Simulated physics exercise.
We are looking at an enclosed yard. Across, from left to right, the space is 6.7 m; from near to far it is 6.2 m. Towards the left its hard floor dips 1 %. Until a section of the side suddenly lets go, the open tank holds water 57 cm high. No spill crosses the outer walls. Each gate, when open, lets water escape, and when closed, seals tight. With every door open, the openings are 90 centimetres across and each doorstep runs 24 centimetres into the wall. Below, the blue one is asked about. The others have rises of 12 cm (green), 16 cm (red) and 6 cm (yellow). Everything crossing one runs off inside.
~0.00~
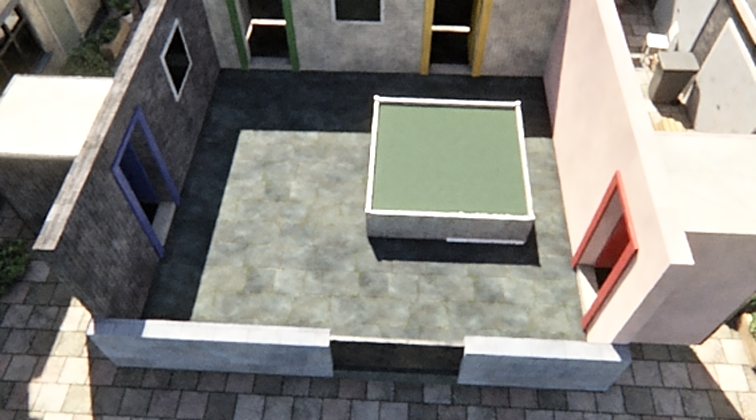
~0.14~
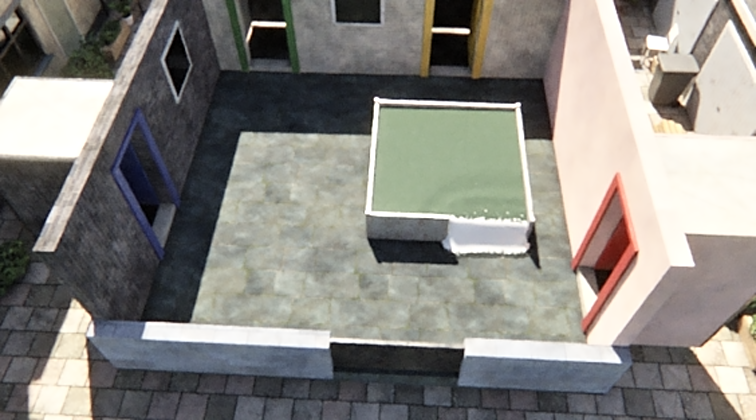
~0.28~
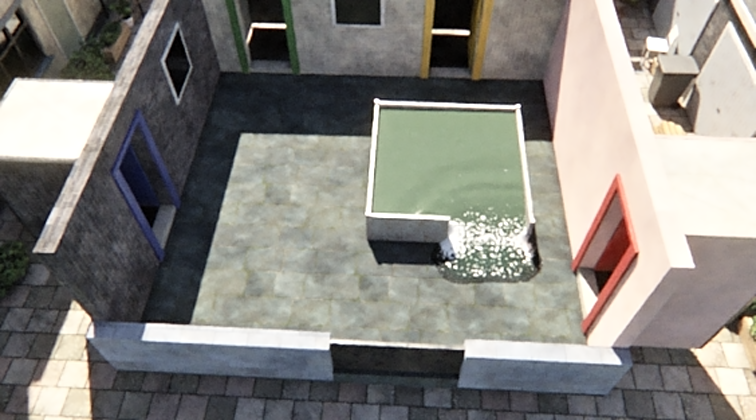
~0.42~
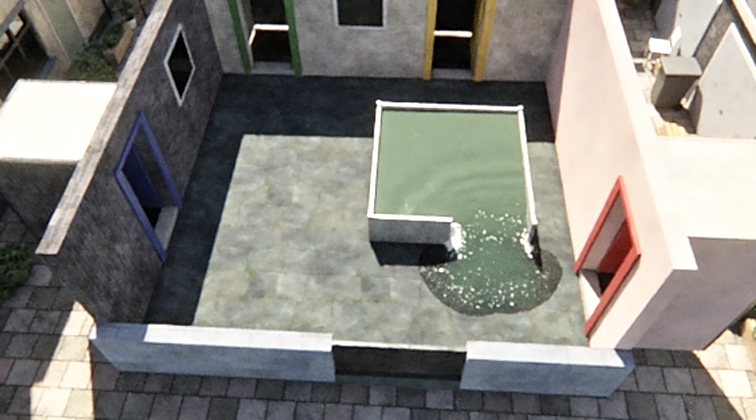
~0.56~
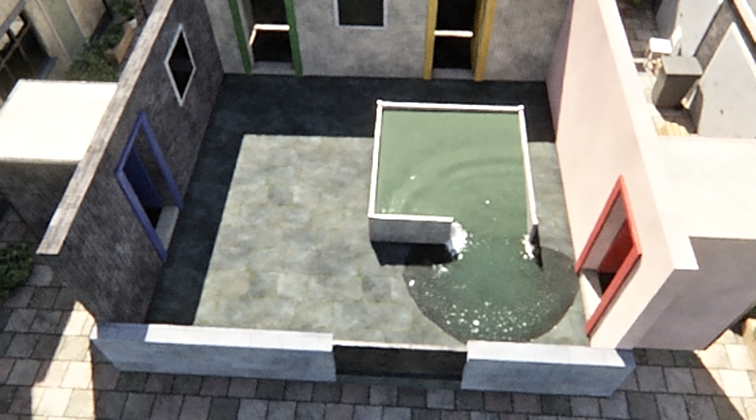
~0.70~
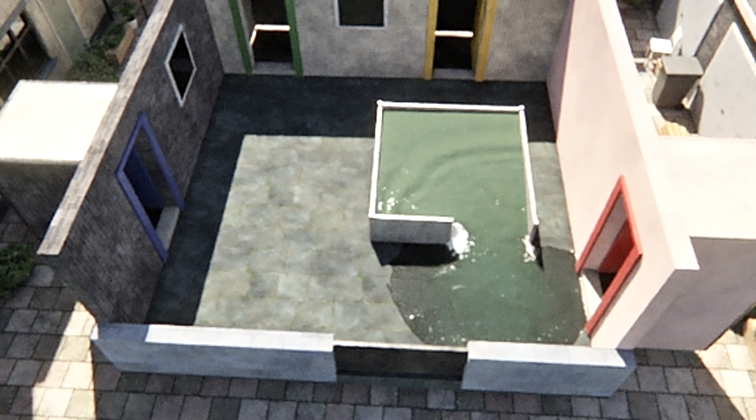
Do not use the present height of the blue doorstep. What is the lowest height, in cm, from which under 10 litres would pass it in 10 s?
14 cm.
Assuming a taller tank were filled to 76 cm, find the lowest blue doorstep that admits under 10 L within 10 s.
Step height: Approx. 19 cm.
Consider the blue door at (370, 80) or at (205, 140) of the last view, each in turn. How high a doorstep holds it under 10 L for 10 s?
Around 7.5 and 5.5 cm respectively.
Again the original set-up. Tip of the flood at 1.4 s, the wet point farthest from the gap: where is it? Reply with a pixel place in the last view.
Around (355, 359).
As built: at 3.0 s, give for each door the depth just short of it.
In cm - blue: 0, green: 0, red: 29, yellow: 0.
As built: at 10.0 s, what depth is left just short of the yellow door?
About 5.5 centimetres.
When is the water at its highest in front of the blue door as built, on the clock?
The depth peaks at about 4.0 seconds.
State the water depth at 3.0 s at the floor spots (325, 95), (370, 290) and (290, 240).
About 0, 3 and 0 cm respectively.
After 1.4 s water covers 15 % of the floor, deepest (46 cm) near (582, 370); it has not reached the blue door.
After 3.0 s water covers 35 % of the floor, deepest (34 cm) near (505, 367); it has not reached the blue door.
After 10.0 s water covers 95 % of the floor, deepest (16 cm) near (221, 87); 12 cm at the blue door, 9 litres in over its 14 cm doorstep.
At the blue door as built, the water arrived by 3.7 s and peaked near 17 cm at 4.2 s.
Run again over the same 10 s with other heights there, 22 litres in over 12.5 cm, 0 litres over 17 cm. The limit of 10 litres is kept from about 14 cm up.
